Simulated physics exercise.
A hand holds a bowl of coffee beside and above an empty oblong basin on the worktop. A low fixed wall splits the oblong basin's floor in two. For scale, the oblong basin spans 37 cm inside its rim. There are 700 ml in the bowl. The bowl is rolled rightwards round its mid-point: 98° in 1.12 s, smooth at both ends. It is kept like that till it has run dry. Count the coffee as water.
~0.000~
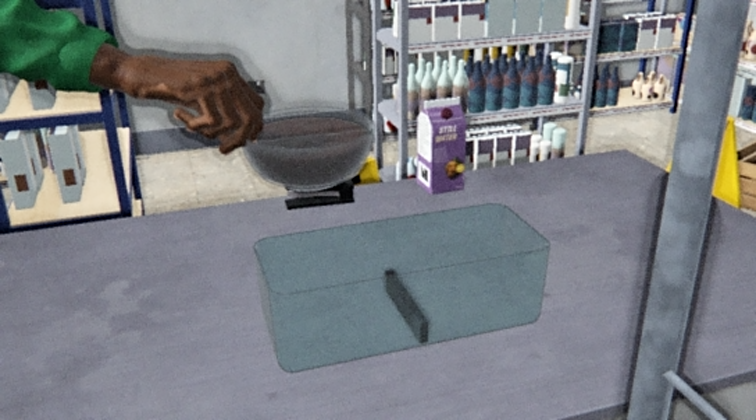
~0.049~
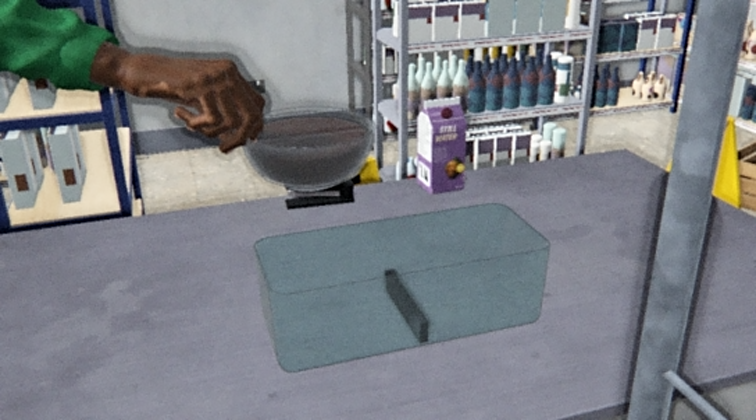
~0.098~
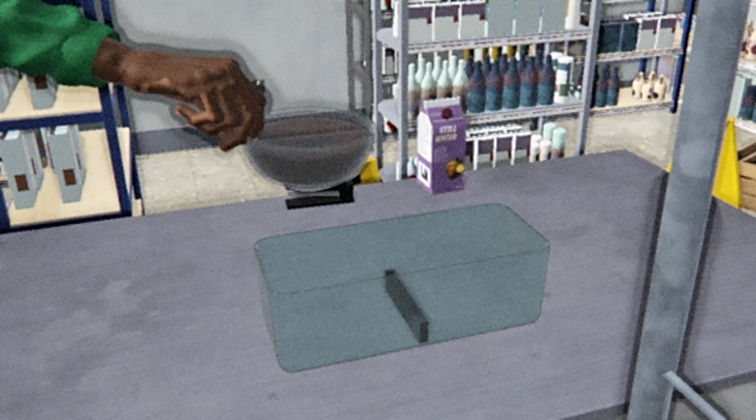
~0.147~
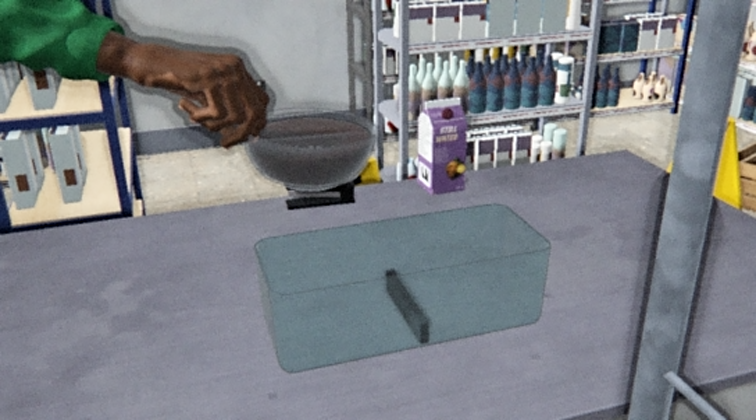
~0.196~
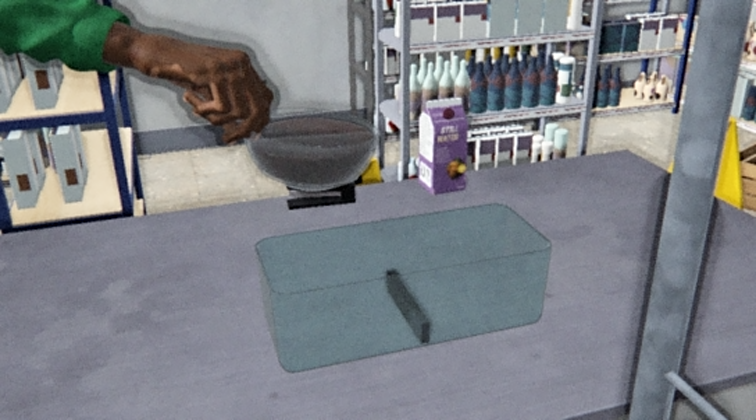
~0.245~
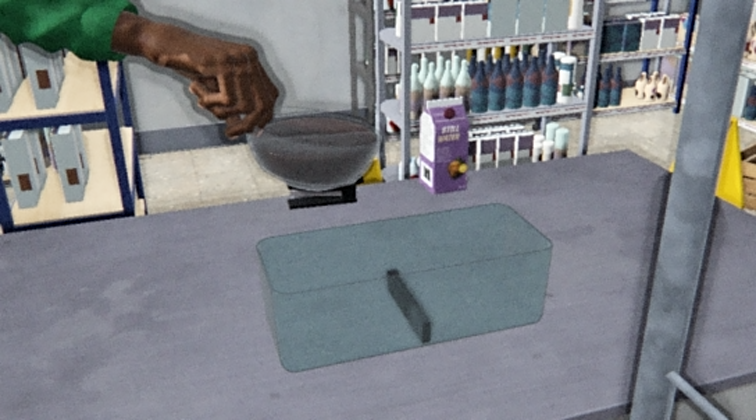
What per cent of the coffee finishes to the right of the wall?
Roughly 68 per cent is past the wall.
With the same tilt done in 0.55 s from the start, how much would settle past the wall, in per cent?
In that case some 55 per cent.
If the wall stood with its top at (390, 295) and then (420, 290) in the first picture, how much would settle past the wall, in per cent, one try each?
First 85, then 55 per cent.
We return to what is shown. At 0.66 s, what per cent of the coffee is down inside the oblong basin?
Some 20 per cent.
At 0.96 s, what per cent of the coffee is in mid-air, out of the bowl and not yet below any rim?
Some 7 per cent.
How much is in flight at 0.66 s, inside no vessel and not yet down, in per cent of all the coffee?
Some 38 per cent.
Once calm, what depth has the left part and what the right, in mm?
Some 8 mm on the left and 20 mm on the right.
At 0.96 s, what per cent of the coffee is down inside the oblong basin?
About 90 per cent.
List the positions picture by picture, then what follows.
Tilt 0°; pouring edge (371, 121); surface from (243, 142) to (367, 128); the oblong basin's rim runs from (262, 268) to (527, 225); the wall's top is at (406, 296), in the first frame.
Tilt 0°; pouring edge (371, 121); surface from (243, 142) to (367, 128), in the second frame.
Tilt 2°; pouring edge (372, 123); surface from (244, 141) to (367, 129), in the third frame.
Tilt 4°; pouring edge (373, 125); surface from (245, 141) to (368, 130), in the fourth frame.
Tilt 7°; pouring edge (375, 129); surface from (248, 140) to (371, 130), in the fifth frame.
Tilt 11°; pouring edge (377, 133); surface from (250, 140) to (374, 130), in the sixth frame.
After 0.66 s the tilt is 62° and 42 per cent is still to pour, 2 is left of the wall and 18 right of it.
After 0.96 s the tilt is 93° and 3 per cent is still to pour, 21 is left of the wall and 69 right of it.
After 1.28 s the tilt is 98° and 0 per cent is still to pour, 29 is left of the wall and 70 right of it.
After 1.62 s the tilt is 98° and 0 per cent is still to pour, 32 is left of the wall and 68 right of it.
In the end 32 per cent lies left of the wall, 68 right of it and 1 outside.
